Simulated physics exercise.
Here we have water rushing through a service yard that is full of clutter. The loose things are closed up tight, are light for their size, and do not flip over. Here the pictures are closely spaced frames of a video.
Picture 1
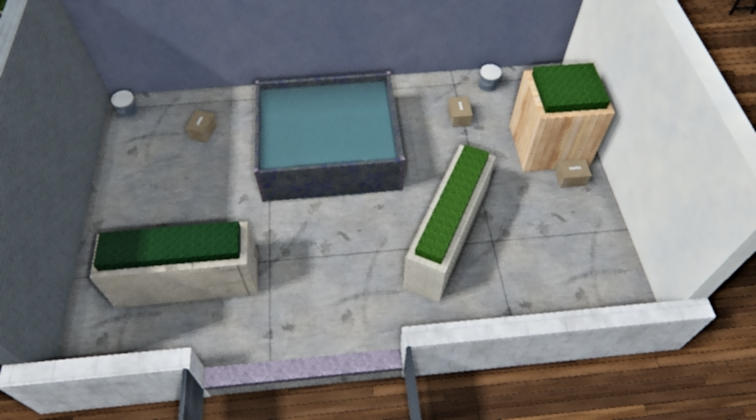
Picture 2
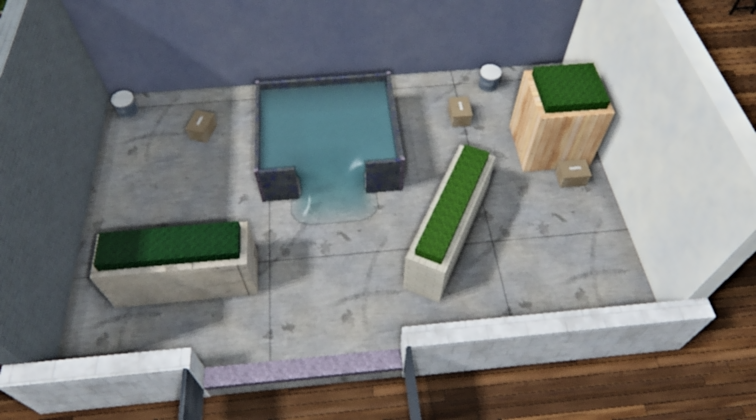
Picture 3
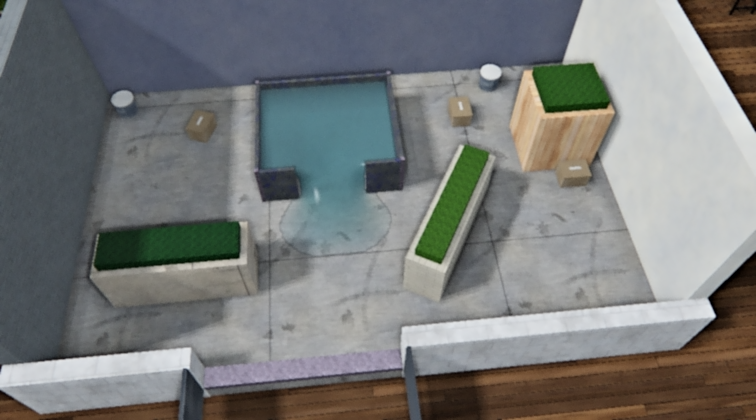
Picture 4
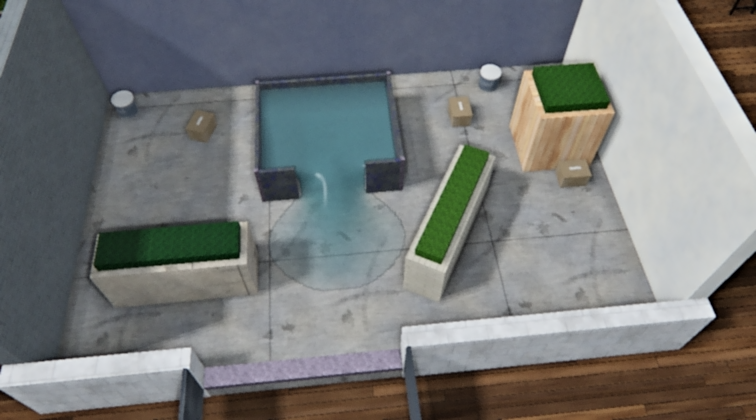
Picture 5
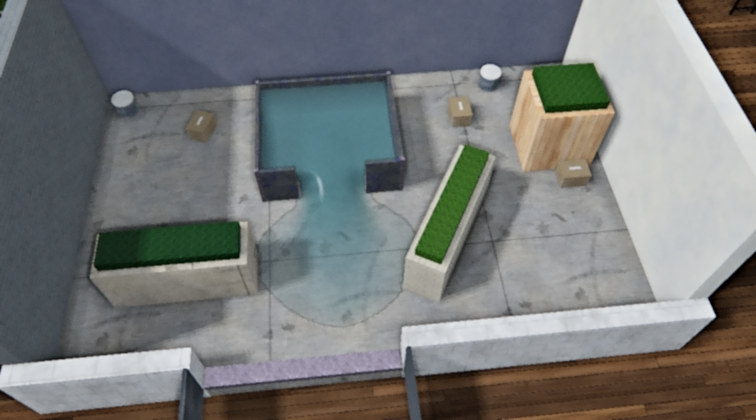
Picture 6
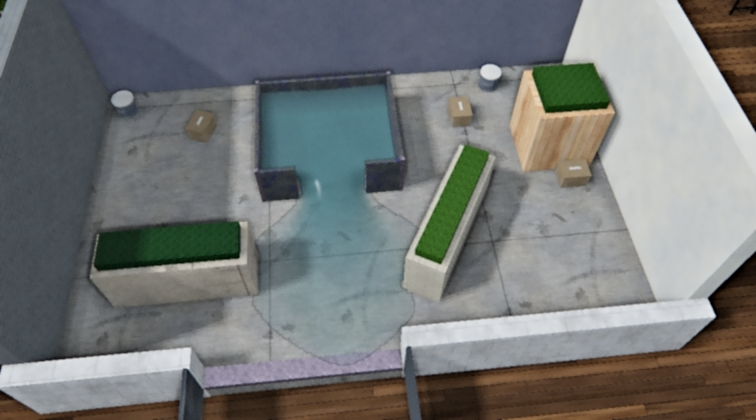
Water sits in a dark-walled tank at the back of a walled yard, then pours through a gap that opens in the tank's front. It spreads across the grey floor in a widening rounded sheet, passing between two grass-topped planters and nearing the purple strip at the front, while the small boxes stay still.
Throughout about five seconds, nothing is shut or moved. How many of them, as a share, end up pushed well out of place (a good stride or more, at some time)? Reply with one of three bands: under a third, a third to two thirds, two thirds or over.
Under a third.
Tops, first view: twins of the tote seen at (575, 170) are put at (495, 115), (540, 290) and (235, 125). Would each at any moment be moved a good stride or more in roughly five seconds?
Result by item: Stays where it is / stays where it is / stays where it is.
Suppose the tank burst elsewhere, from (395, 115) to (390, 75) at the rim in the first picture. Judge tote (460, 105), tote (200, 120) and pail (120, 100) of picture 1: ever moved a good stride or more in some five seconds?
Working through them in order, the first gets shoved clear, the second not displaced that far and the last not displaced that far.
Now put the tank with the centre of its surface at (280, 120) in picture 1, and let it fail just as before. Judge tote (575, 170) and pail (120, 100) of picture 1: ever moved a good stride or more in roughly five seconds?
Respectively: Lacked the distance and got displaced that much.
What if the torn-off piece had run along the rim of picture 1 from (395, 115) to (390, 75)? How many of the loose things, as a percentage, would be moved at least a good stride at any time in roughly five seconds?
I'd guess close to 40 percent.
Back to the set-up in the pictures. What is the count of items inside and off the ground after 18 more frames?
Count: 0.
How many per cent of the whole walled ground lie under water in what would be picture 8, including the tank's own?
Wet share: Around 25 %.
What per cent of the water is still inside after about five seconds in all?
It comes to about 52 parts in a hundred.
A moment on, 0 of 5 are well off their spots; 0 afloat.
Next, 0 of 5 are well off their spots; 0 afloat.
Later, 0 of 5 are well off their spots; 0 afloat.
In the end, 0 of 5 are well off their spots, and 0 have been at some point; 0 afloat.
